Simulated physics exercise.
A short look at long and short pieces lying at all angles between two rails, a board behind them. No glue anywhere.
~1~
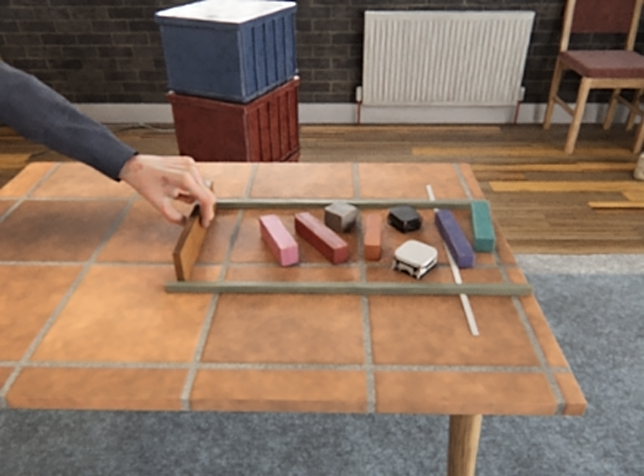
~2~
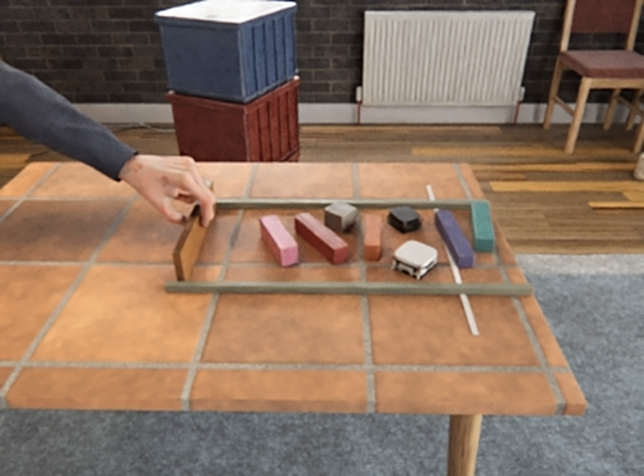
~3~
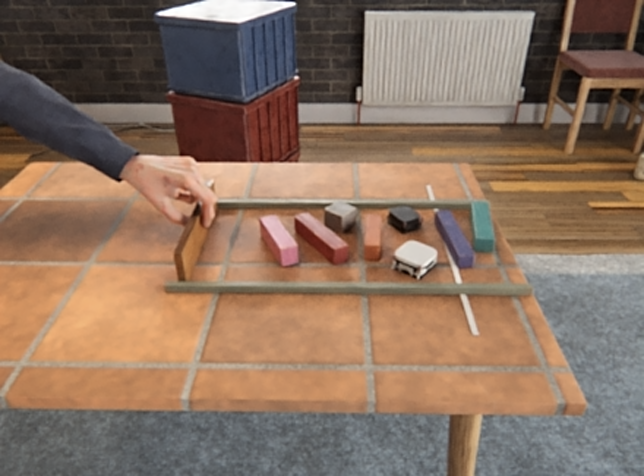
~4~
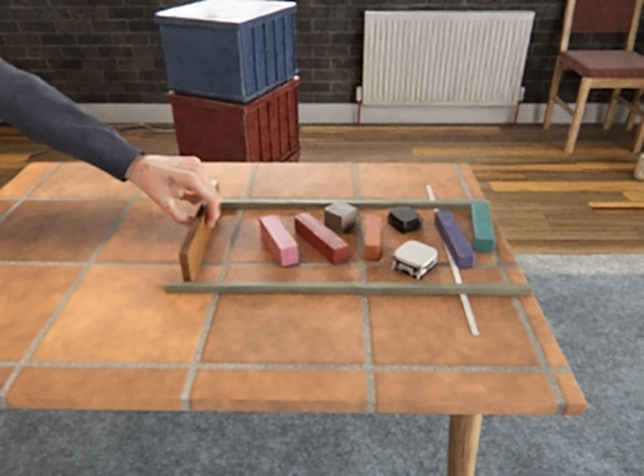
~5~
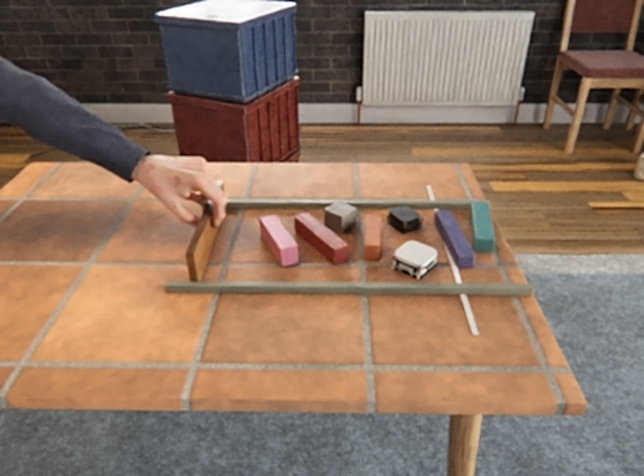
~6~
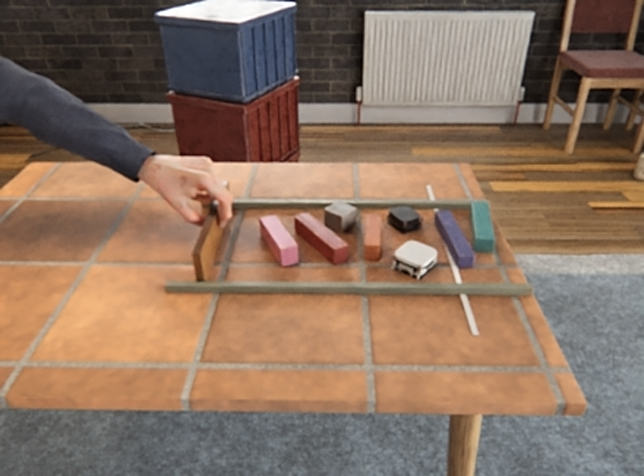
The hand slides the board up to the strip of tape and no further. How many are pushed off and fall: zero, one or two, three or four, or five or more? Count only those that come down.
The number that fall off is one or two.
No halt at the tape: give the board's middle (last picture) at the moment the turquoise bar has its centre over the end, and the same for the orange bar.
At (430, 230) for the turquoise bar; at (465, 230) for the orange bar.
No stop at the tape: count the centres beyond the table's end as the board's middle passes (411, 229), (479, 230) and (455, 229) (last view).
Past the end: 0, 4 and 2.
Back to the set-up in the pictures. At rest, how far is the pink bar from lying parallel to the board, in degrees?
About 0°.
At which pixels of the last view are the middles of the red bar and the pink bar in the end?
The red bar stops around (474, 238); the pink bar around (458, 242).
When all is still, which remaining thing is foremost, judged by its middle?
It is the blue bar.
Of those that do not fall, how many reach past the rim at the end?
The number is 1.
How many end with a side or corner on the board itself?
It touches 3.
Soon after, none off yet; turquoise bar at rest near (482, 226); blue bar at rest near (453, 237); white case at rest near (415, 260).
At rest, the number that fall off is one or two; fallen, turquoise bar.
